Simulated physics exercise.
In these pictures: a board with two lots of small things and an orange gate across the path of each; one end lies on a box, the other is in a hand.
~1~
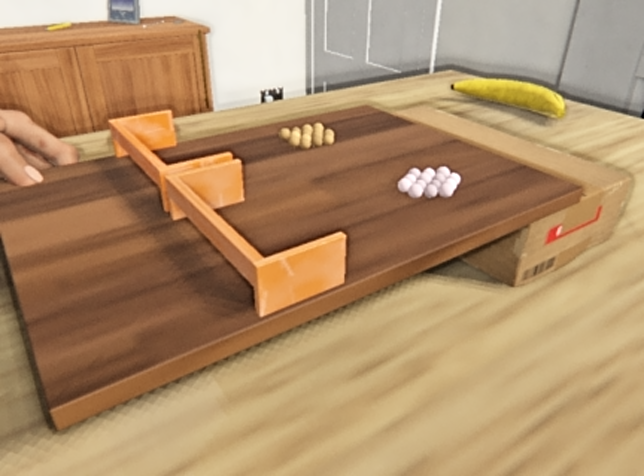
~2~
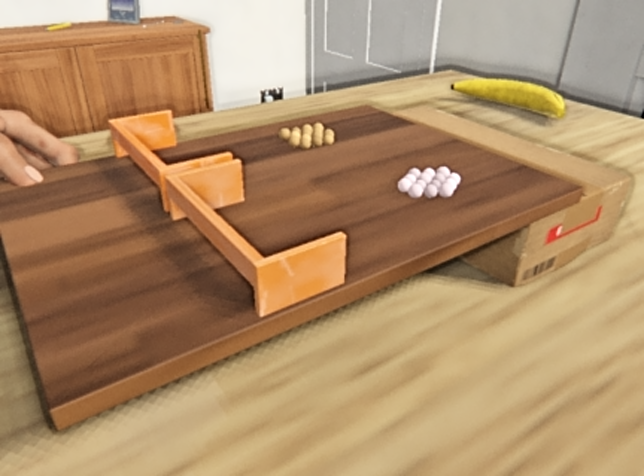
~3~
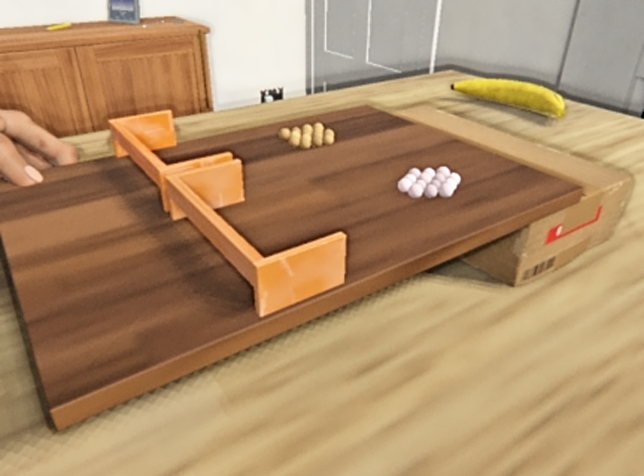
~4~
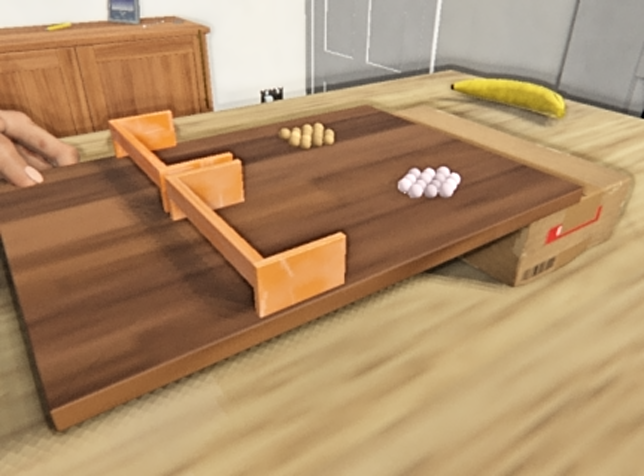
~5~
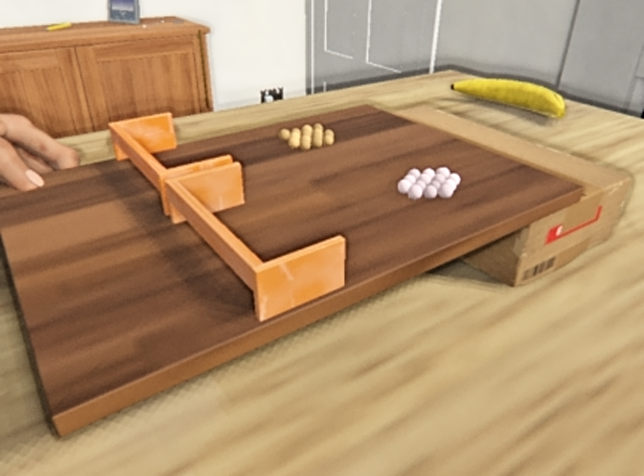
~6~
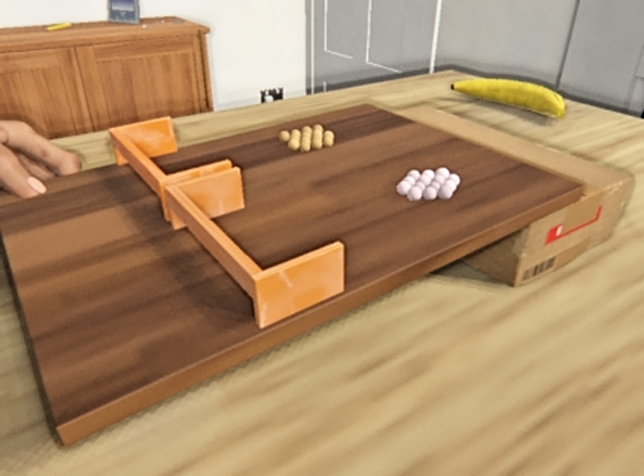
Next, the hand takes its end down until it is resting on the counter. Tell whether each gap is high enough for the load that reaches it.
In the end I'd bet the near batch heads on downhill; I'd bet the far batch heads on downhill.
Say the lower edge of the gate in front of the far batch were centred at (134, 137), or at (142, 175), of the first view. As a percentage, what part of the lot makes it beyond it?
The first try lets some 100 per cent by, the second some 0 per cent.
Then, 0.35 s later than the last frame, board sloping at 10°; near batch on its way down; far batch on its way down.
Then, 0.66 s later than the last frame, board resting at 12°; near batch has reached its gate; far batch roughly a quarter past its gate.
Then, 0.92 s later than the last frame, board resting at 12°; near batch every one past its gate; far batch every one past its gate.
When it is over, board resting at 12°; near batch every one past its gate; far batch every one past its gate.
